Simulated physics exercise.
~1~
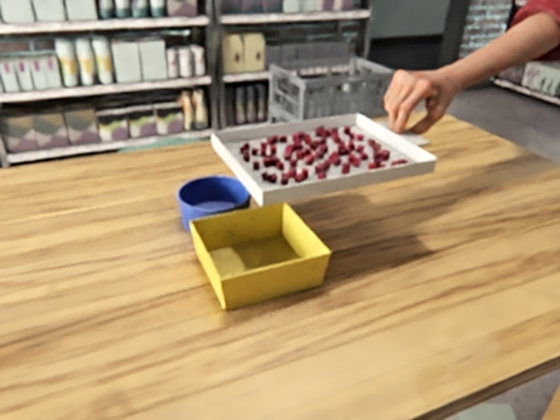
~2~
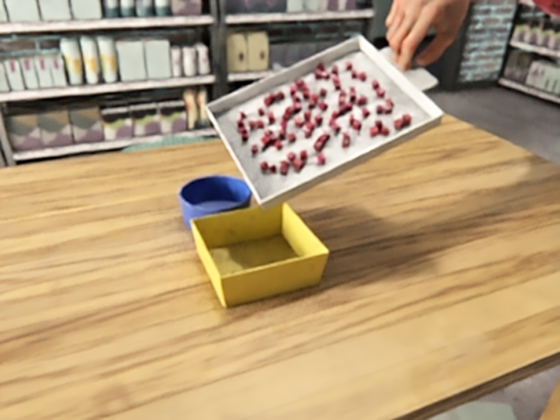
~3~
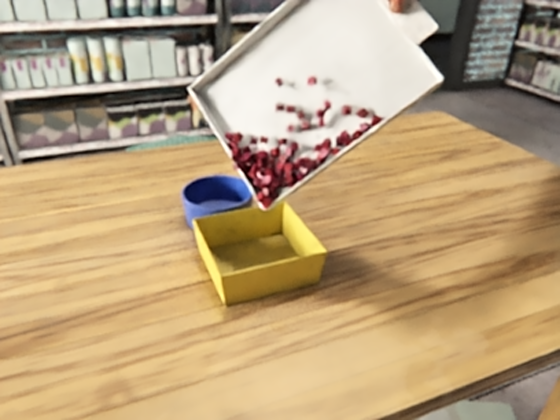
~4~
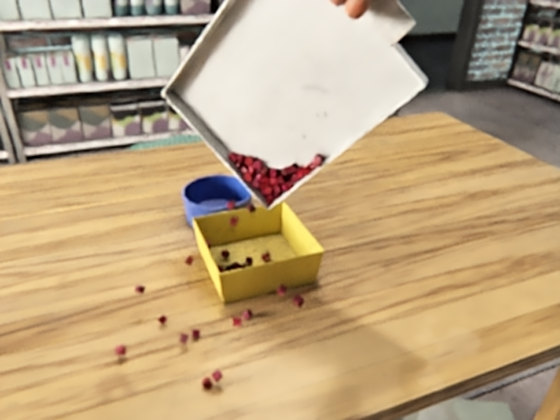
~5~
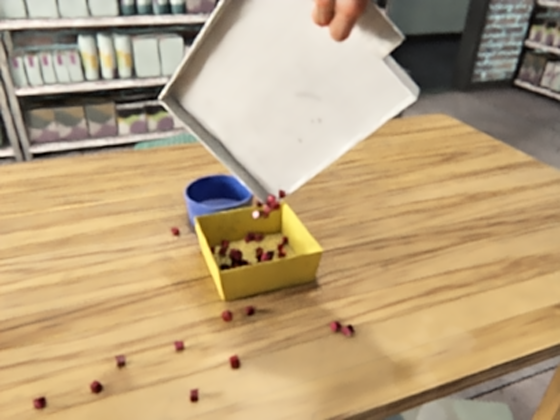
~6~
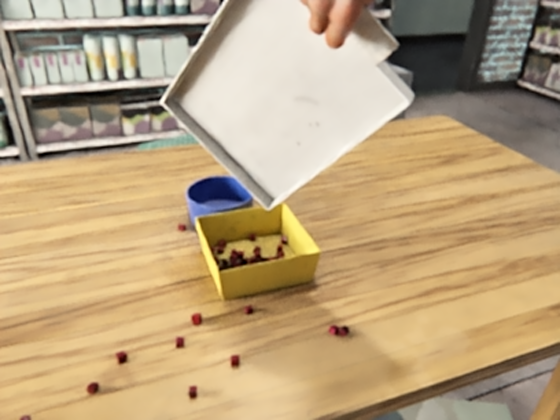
We see a hand tilt a white tray of small dark red cubes over a yellow tin beside a blue dish on a wooden table. The cubes slide to the lower corner and spill out, most landing in the tin while some scatter across the table, leaving the tray empty.
